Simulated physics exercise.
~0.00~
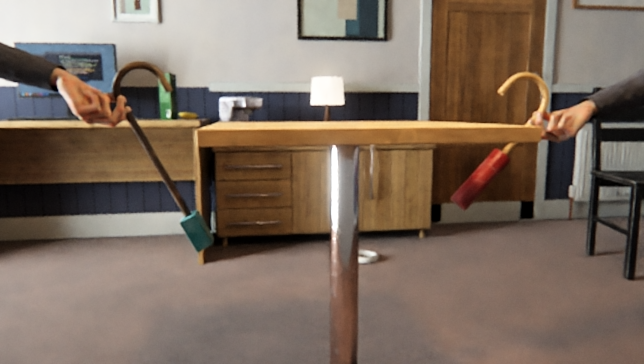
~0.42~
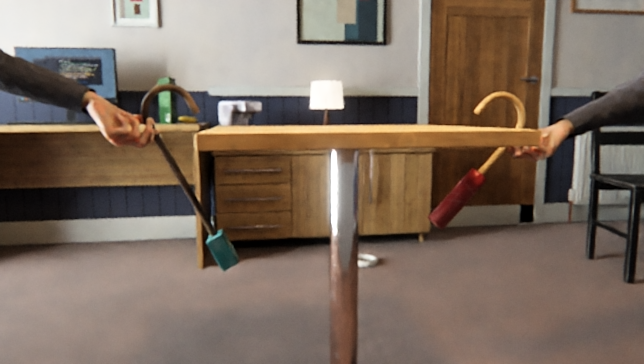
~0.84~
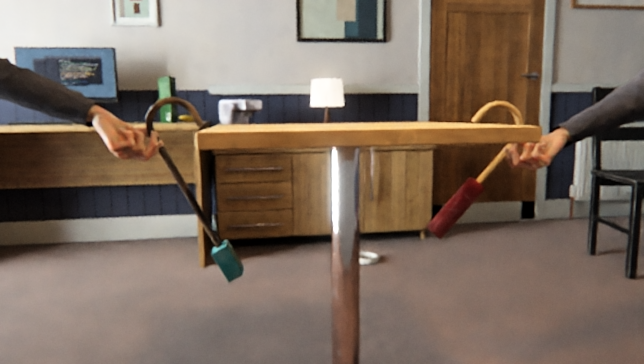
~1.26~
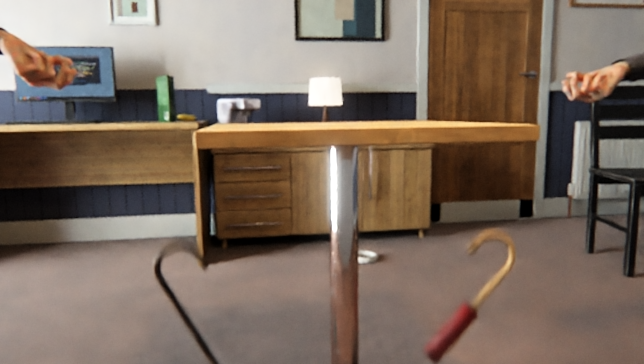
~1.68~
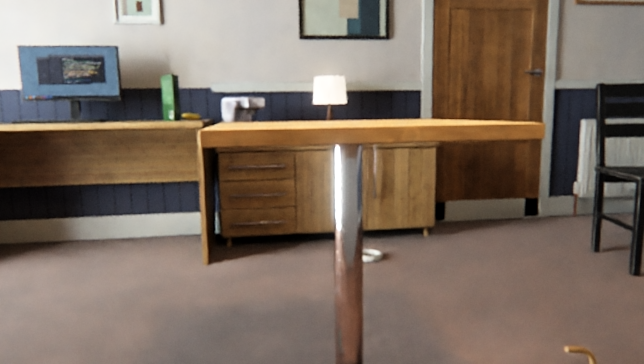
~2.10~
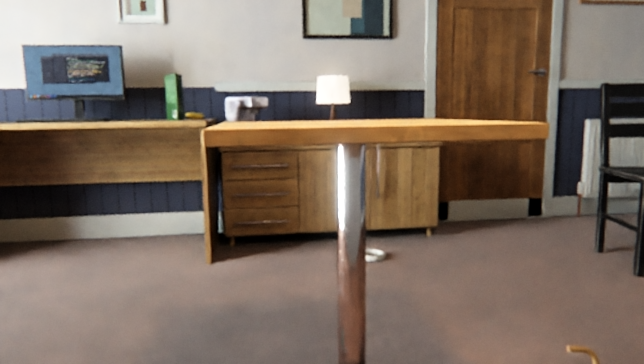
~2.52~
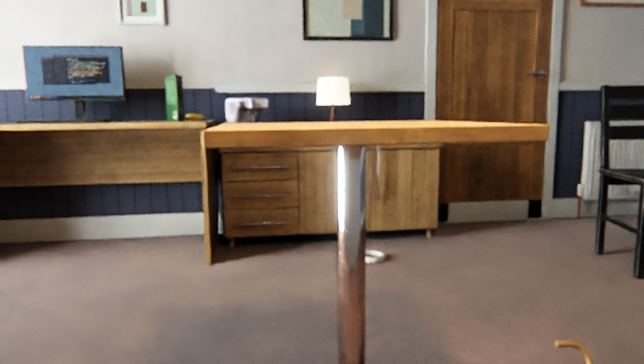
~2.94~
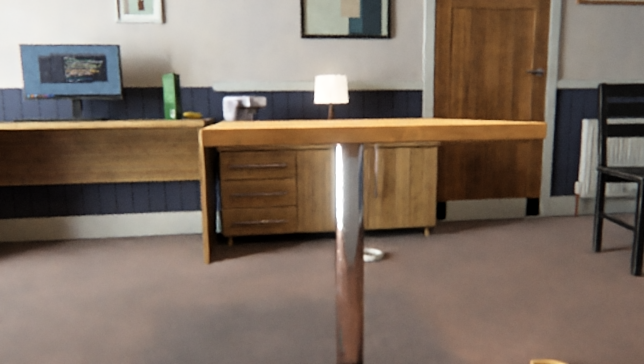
In a room with a wooden door, a small lamp and a carpeted floor, a slightly swaying camera faces a wooden table top on a shiny metal leg. At the left, a hand holds a dark hooked handle with a turquoise brush at its lower end; at the right, another holds a tan hooked handle on a red umbrella. Both hands move inward and lower the hooks toward the table's ends. The fingers open, and both objects drop as the hands withdraw. The brush falls out of sight, while only the umbrella's curved handle remains visible at the lower right, shifting slightly.
